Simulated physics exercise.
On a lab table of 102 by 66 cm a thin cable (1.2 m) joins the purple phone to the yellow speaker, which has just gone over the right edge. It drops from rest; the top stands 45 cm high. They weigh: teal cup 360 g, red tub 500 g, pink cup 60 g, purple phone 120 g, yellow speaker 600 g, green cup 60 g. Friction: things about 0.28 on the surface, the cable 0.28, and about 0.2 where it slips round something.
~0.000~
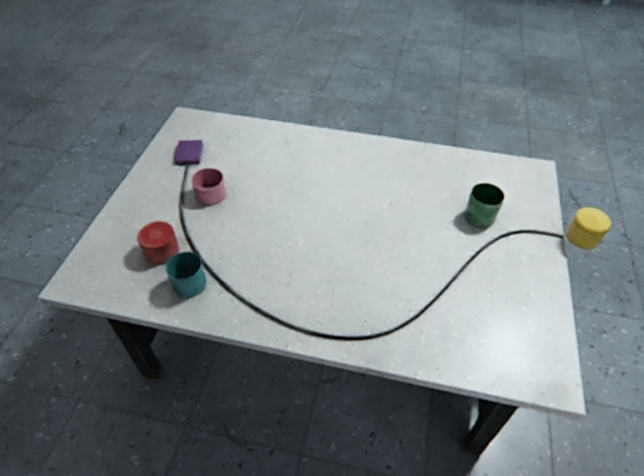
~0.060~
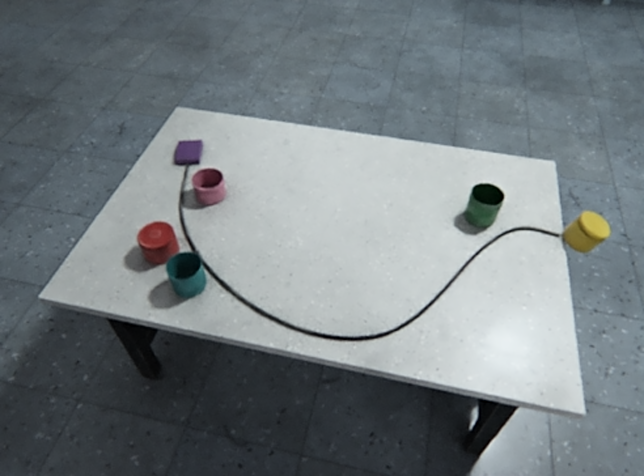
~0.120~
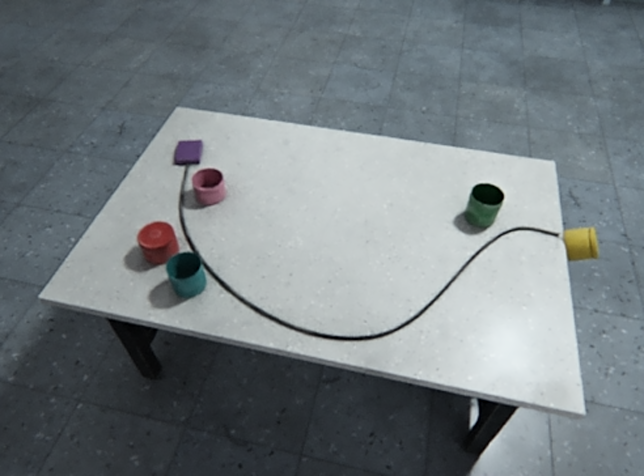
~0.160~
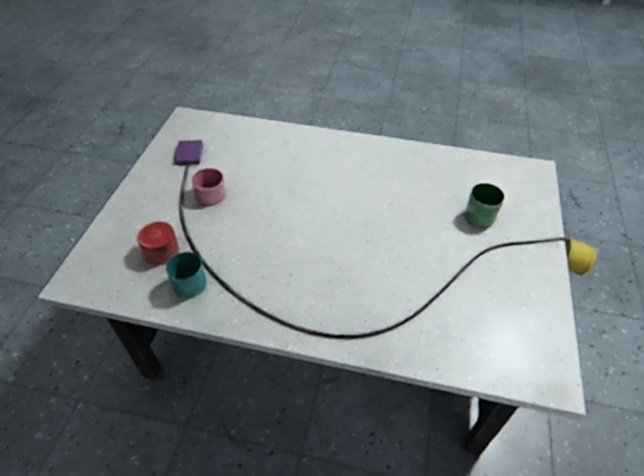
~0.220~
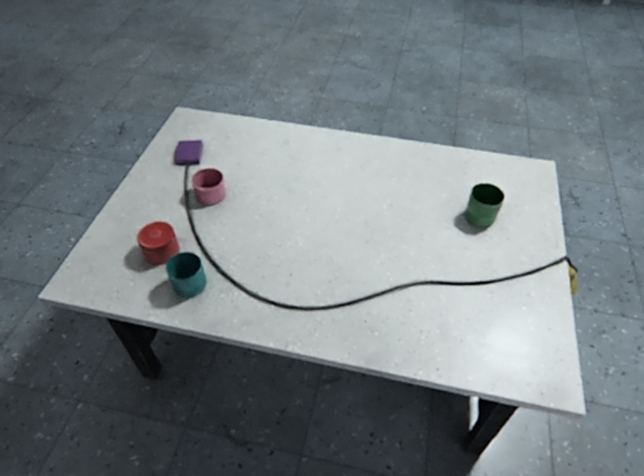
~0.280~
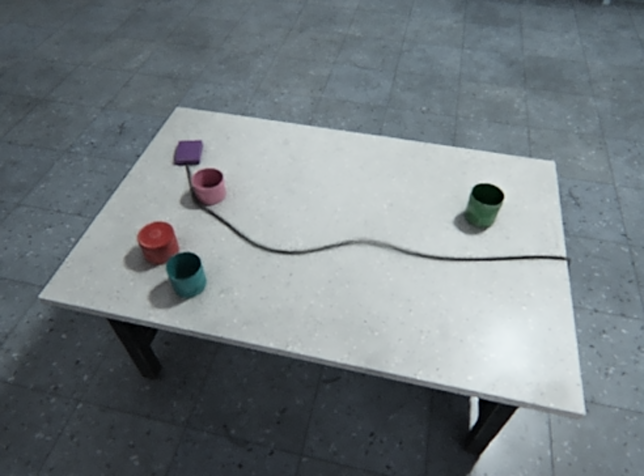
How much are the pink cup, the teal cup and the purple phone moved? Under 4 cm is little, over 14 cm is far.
Result: Pink cup reaches the top band, teal cup hardly moves, purple phone ends far away.
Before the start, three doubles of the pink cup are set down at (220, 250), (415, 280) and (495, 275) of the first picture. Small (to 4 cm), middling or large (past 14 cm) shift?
In that order: Large, large, middling.
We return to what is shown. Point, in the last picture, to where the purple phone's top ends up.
Around (243, 210).
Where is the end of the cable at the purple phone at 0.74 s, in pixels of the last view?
Around (232, 203).
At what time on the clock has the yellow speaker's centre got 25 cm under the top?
About: 0.28 s.
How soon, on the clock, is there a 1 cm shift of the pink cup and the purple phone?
About: Pink cup 0.32 s, purple phone 0.34 s.
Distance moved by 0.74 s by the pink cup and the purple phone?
Pink cup over the edge, purple phone 25 cm.
After 0.5 s, the cable's tail end at (228, 182); pink cup 40 cm off its start, purple phone 17 cm off its start, yellow speaker over the edge.
After 0.7 s, the cable's tail end at (232, 203); pink cup over the edge, purple phone 26 cm off its start, yellow speaker over the edge.
After 1.0 s, the cable's tail end at (233, 203); pink cup over the edge, purple phone 26 cm off its start at (243, 210), yellow speaker over the edge.
After 1.2 s, the cable's tail end at (233, 203); pink cup over the edge, purple phone 26 cm off its start, yellow speaker over the edge.
After 2.4 s, the cable's tail end at (233, 203); pink cup over the edge, purple phone 26 cm off its start at (243, 210), teal cup 0 cm off its start at (184, 265), yellow speaker over the edge.
